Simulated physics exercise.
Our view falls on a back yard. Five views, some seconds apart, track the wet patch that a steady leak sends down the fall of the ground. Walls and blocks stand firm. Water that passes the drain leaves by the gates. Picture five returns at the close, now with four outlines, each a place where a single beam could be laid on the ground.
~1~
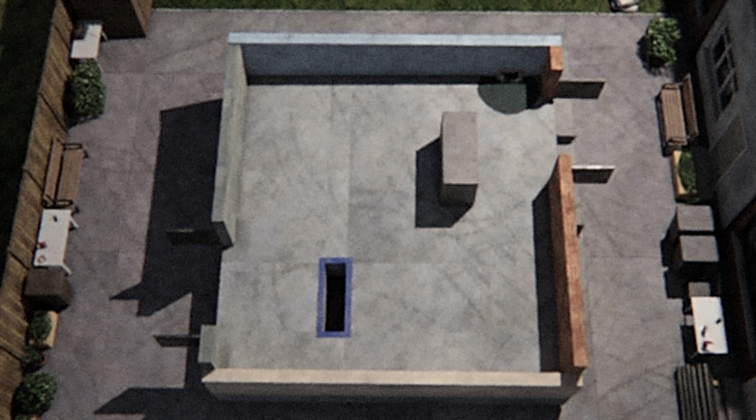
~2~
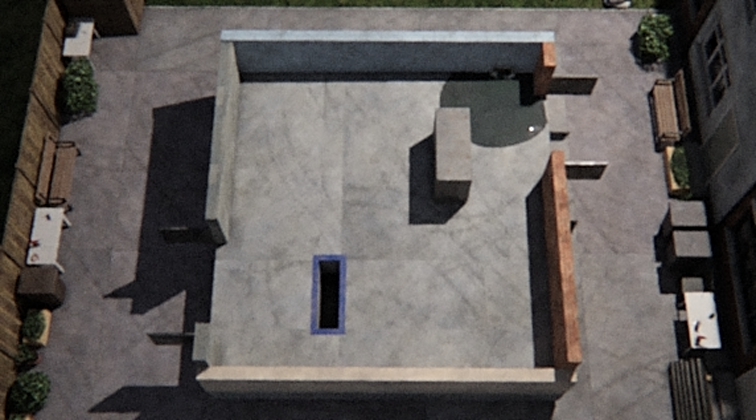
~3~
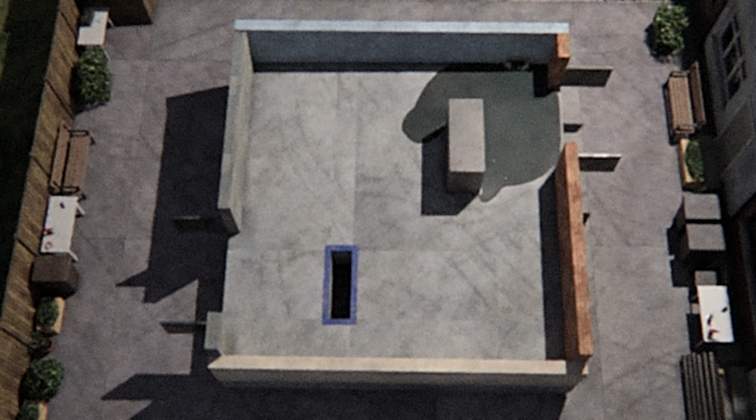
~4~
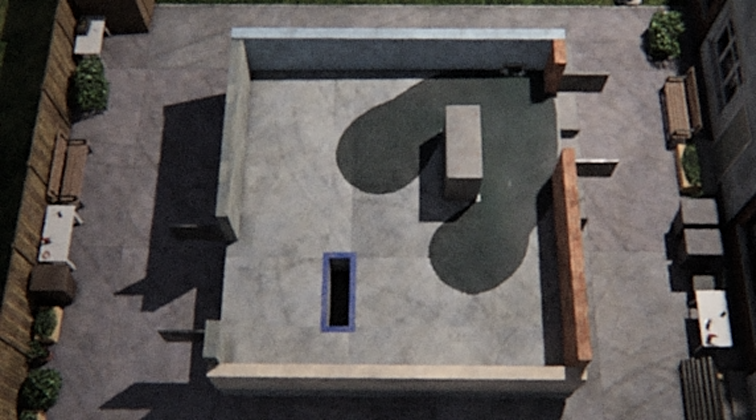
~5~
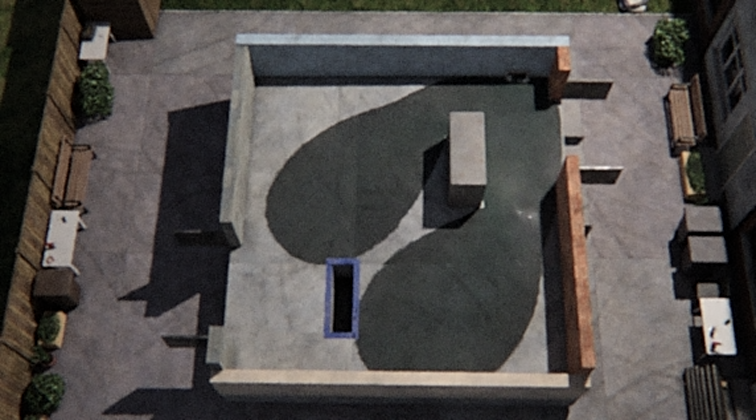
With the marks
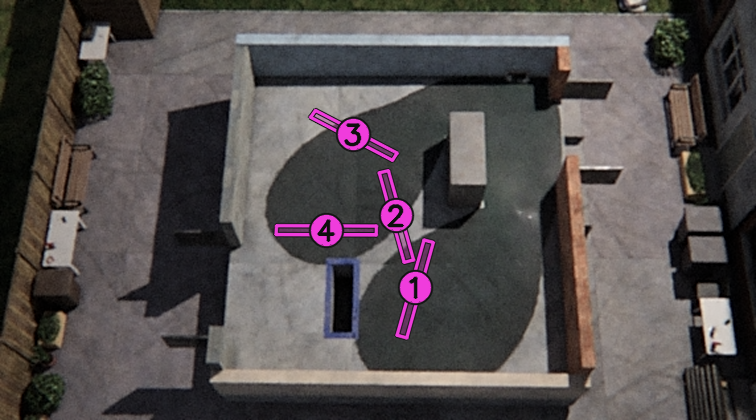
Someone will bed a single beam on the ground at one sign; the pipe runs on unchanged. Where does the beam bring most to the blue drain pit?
The best position is 3.
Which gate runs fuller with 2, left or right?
More leaves on the left.
In magenta, 1 from (401, 336) to (428, 241); 2 from (383, 171) to (408, 261); 3 from (313, 113) to (394, 156); 4 from (276, 230) to (376, 230).
With 1, about 9 % of the stream goes into the blue drain pit, about 91 % out by the gates.
With 2, about 10 % of the stream goes into the blue drain pit, about 90 % out by the gates.
With 3, about 17 % of the stream goes into the blue drain pit, about 83 % out by the gates.
With 4, about 13 % of the stream goes into the blue drain pit, about 87 % out by the gates.
